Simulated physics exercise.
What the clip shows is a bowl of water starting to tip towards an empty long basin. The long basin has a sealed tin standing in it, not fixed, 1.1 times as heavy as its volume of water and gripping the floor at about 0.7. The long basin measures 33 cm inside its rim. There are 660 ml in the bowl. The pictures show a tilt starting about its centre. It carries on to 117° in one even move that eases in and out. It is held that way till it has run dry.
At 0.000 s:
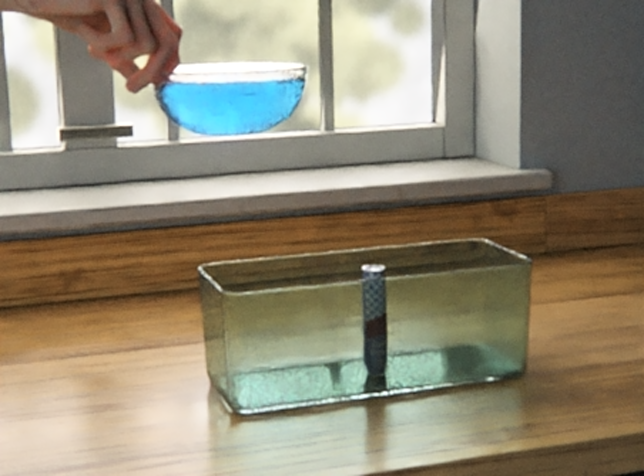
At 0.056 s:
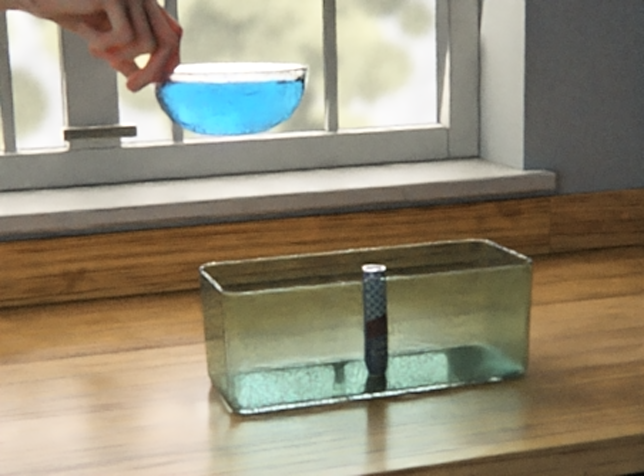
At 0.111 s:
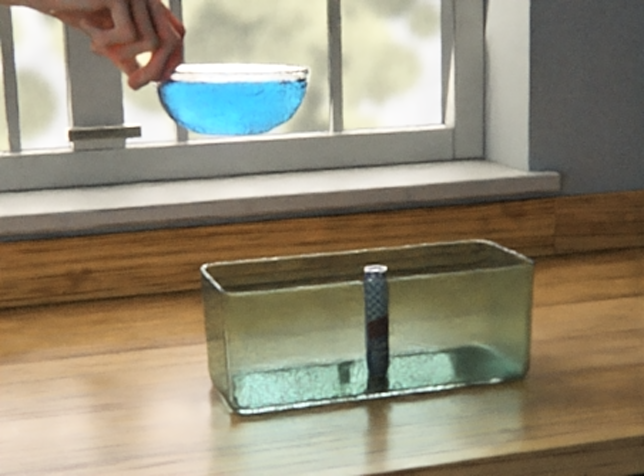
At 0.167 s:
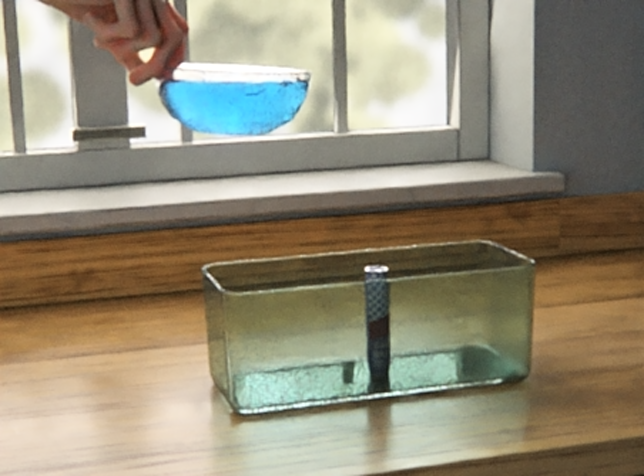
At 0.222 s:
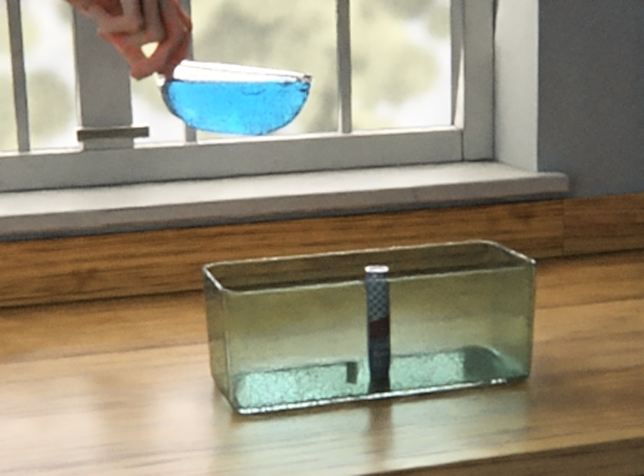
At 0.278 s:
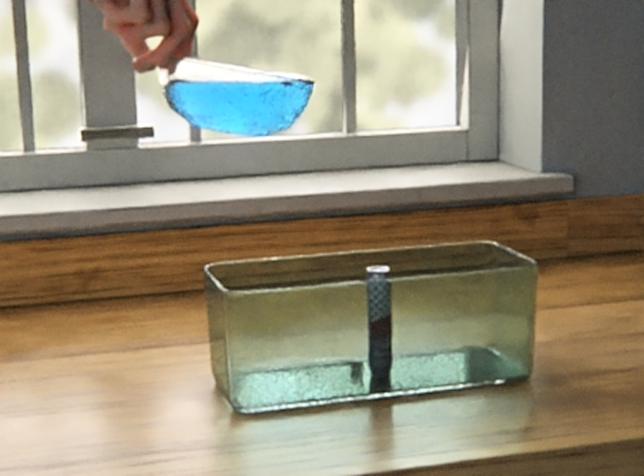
A glass bowl of blue water, held by a hand before a window, tilting slightly down to the right above a long clear basin.
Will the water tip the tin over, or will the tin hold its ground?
It will stay on its base.
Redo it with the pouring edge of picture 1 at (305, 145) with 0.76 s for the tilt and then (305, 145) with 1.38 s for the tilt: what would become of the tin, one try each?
The tin overturns the first time and overturns the second time.
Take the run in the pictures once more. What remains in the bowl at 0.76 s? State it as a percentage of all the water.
I'd put it near 28 percent.
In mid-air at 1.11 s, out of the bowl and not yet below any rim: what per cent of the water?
Close to 4 per cent.
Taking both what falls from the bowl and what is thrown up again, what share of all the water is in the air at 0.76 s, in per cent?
Near 42 in a hundred.
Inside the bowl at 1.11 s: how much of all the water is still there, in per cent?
About 0 % is still there.
After 0.76 s the tilt is 68° and 27 per cent is still to pour; the tin stands where it began.
After 1.11 s the tilt is 106° and 0 per cent is still to pour; the tin stands where it began.
After 1.48 s the tilt is 117° and 0 per cent is still to pour; the tin stands where it began.
After 1.88 s the tilt is 117° and 0 per cent is still to pour; the tin stands where it began.
In the end the tin stands where it began.
